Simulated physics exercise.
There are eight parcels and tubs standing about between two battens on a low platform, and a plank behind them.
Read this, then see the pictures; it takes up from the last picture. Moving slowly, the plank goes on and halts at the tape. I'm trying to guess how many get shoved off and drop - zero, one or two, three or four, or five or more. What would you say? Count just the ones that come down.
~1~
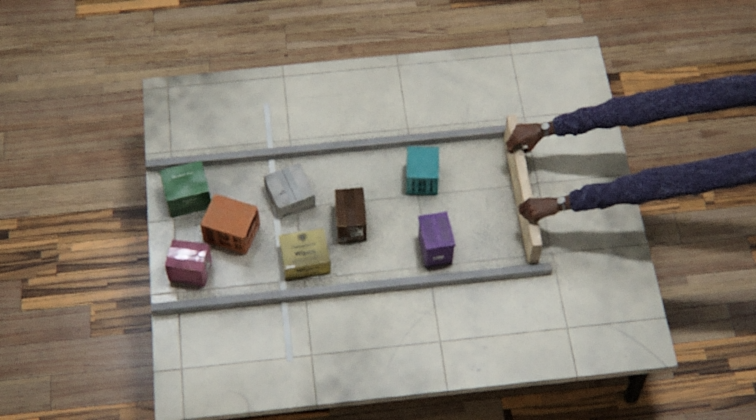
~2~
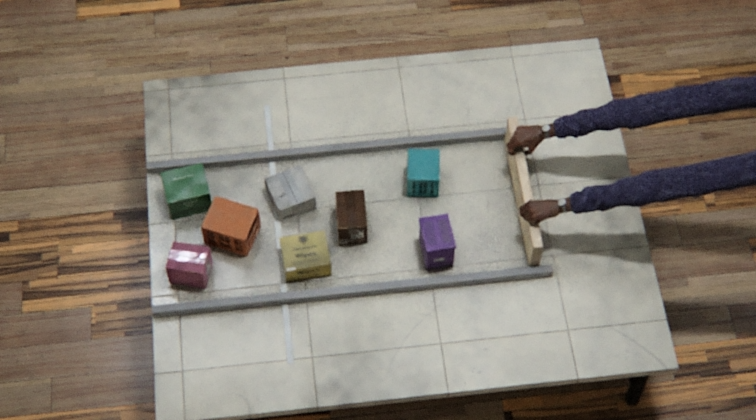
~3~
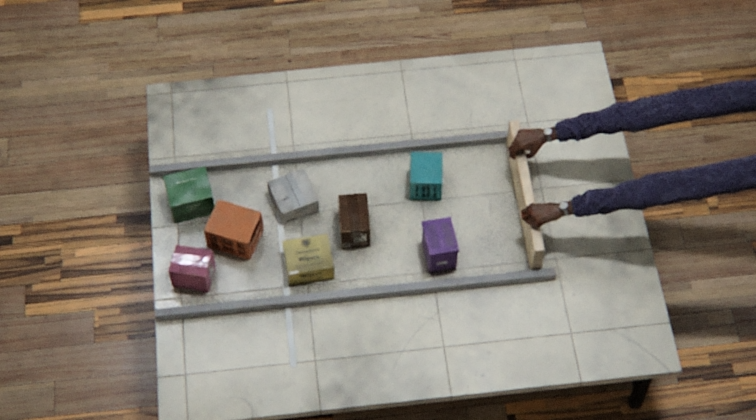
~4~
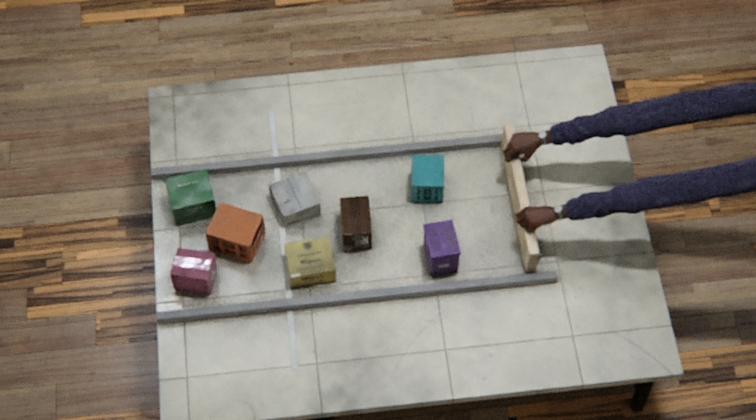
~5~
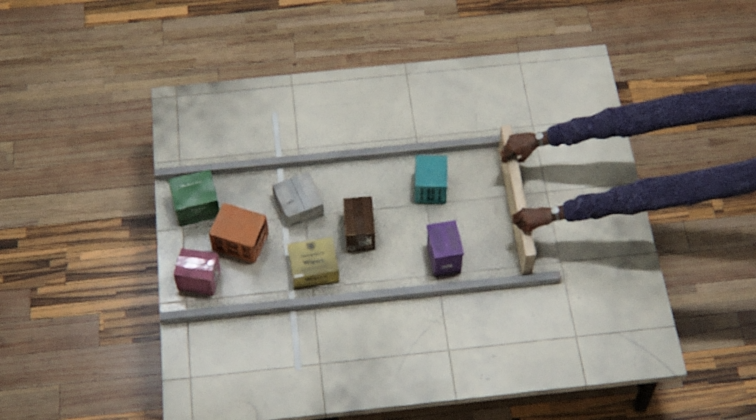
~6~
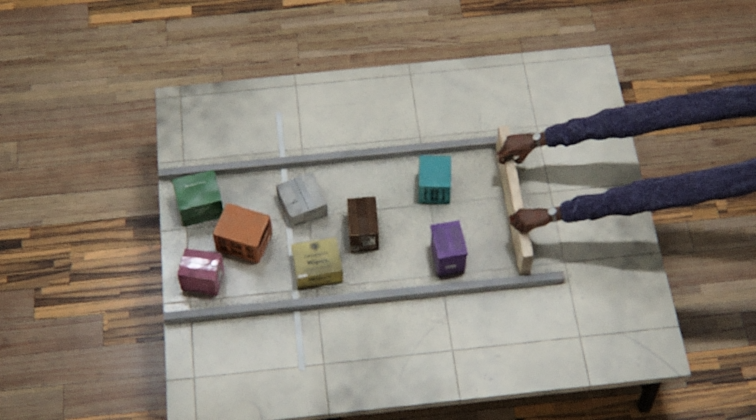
I would say zero.
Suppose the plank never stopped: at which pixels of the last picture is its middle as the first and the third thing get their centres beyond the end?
The middle is at about (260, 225), later at about (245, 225).
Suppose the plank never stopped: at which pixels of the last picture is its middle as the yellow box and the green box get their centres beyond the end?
First near (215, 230), second near (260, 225).
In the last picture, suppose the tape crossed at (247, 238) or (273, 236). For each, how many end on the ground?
In that order 2 and 0.
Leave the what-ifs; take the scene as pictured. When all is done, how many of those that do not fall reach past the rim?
The count would be 0.
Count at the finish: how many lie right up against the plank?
Well, it touches 3.
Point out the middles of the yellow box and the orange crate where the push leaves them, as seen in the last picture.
First object: (239, 273); second object: (206, 235).
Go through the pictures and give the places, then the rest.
The first picture shows pink parcel (189, 263); green box (186, 189); orange crate (231, 224); plank (522, 190); tape (277, 225).
The second picture shows green box (187, 191); brown parcel (351, 217).
The third picture shows orange crate (234, 229); white box (293, 196).
The fourth picture shows pink parcel (194, 271); purple tote (441, 248).
The fifth picture shows green box (195, 198); plank (516, 200).
The sixth picture shows pink parcel (201, 272); green box (199, 198); orange crate (243, 233); plank (514, 200); tape (290, 234).
A little later, none off yet; pink parcel at rest near (201, 272); green box at rest near (199, 198); orange crate at rest near (243, 233).
When it is over, the number that fall off is zero.
